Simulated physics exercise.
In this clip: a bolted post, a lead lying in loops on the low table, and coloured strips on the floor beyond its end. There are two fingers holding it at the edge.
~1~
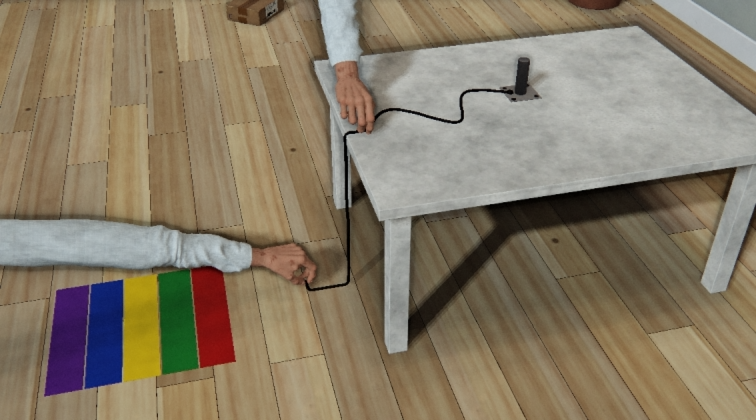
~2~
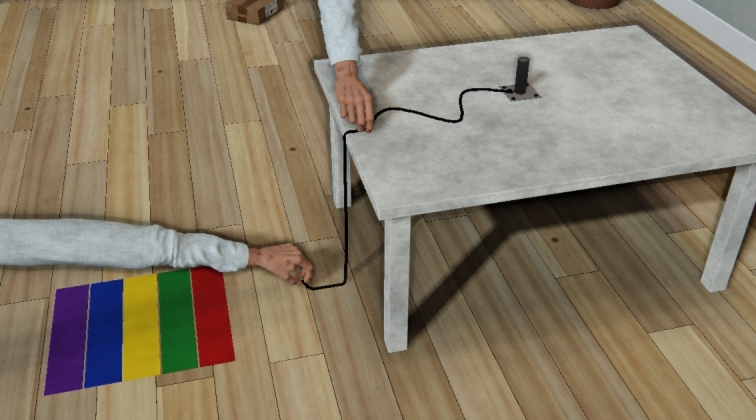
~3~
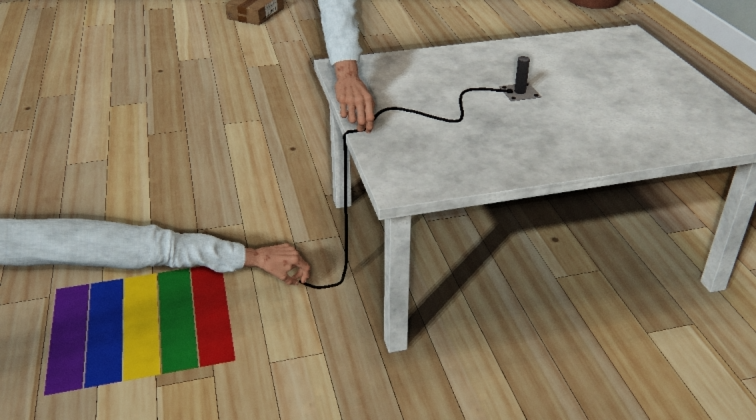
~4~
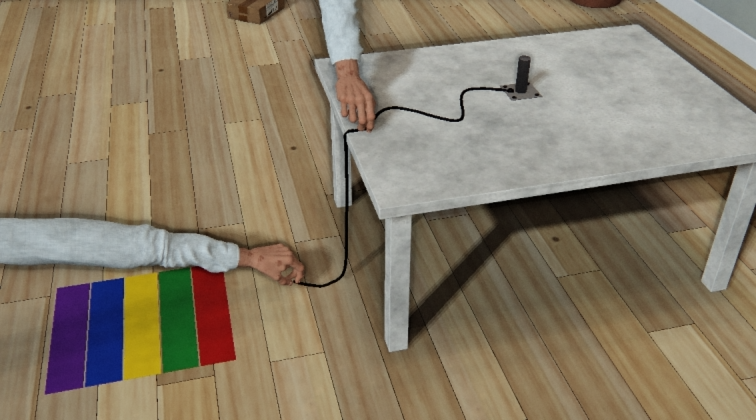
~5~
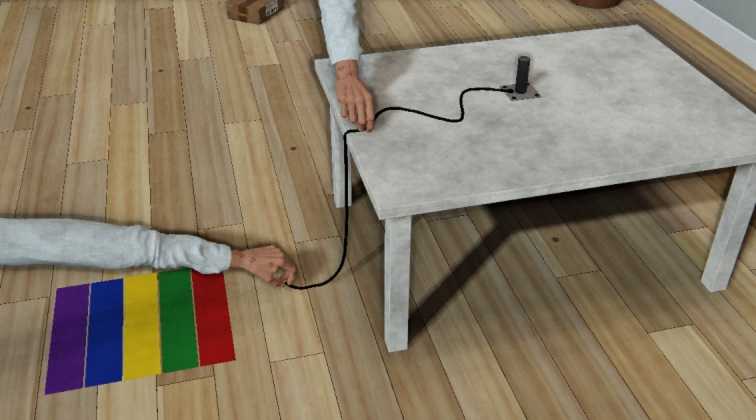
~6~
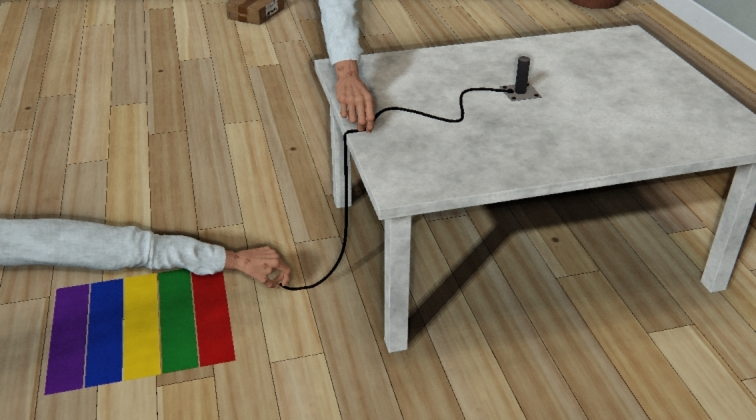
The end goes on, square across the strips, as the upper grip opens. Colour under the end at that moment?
Blue.
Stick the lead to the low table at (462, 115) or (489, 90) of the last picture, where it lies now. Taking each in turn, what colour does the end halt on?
Result, first place: Yellow; second place: Blue.
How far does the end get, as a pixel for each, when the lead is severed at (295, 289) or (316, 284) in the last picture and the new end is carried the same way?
You'd find it around (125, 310) the first time and around (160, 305) the second.
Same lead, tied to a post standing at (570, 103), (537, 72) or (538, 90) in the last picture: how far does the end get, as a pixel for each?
Somewhere near (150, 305), (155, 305) and (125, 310), in that order.
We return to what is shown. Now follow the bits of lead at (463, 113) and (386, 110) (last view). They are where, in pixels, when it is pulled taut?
They finish close to (426, 110) and close to (339, 134).
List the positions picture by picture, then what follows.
In the first picture, end (306, 281); red (216, 345); green (179, 351); yellow (142, 358); blue (104, 365); purple (65, 372).
In the second picture, end (303, 281); lead through (477, 90) (460, 120) (385, 110) (345, 145) (346, 209) (346, 267).
In the third picture, end (299, 281).
In the fourth picture, end (294, 281); lead through (478, 89) (461, 119) (386, 109) (346, 144) (347, 208) (345, 268).
In the fifth picture, end (286, 283).
In the sixth picture, end (281, 284); lead through (477, 90) (460, 120) (386, 110) (346, 145) (346, 208) (333, 270).
A little later, end near (178, 301); over green.
Next, end near (129, 309); over yellow.
When it is tight, end near (100, 314); over blue. The blue one.
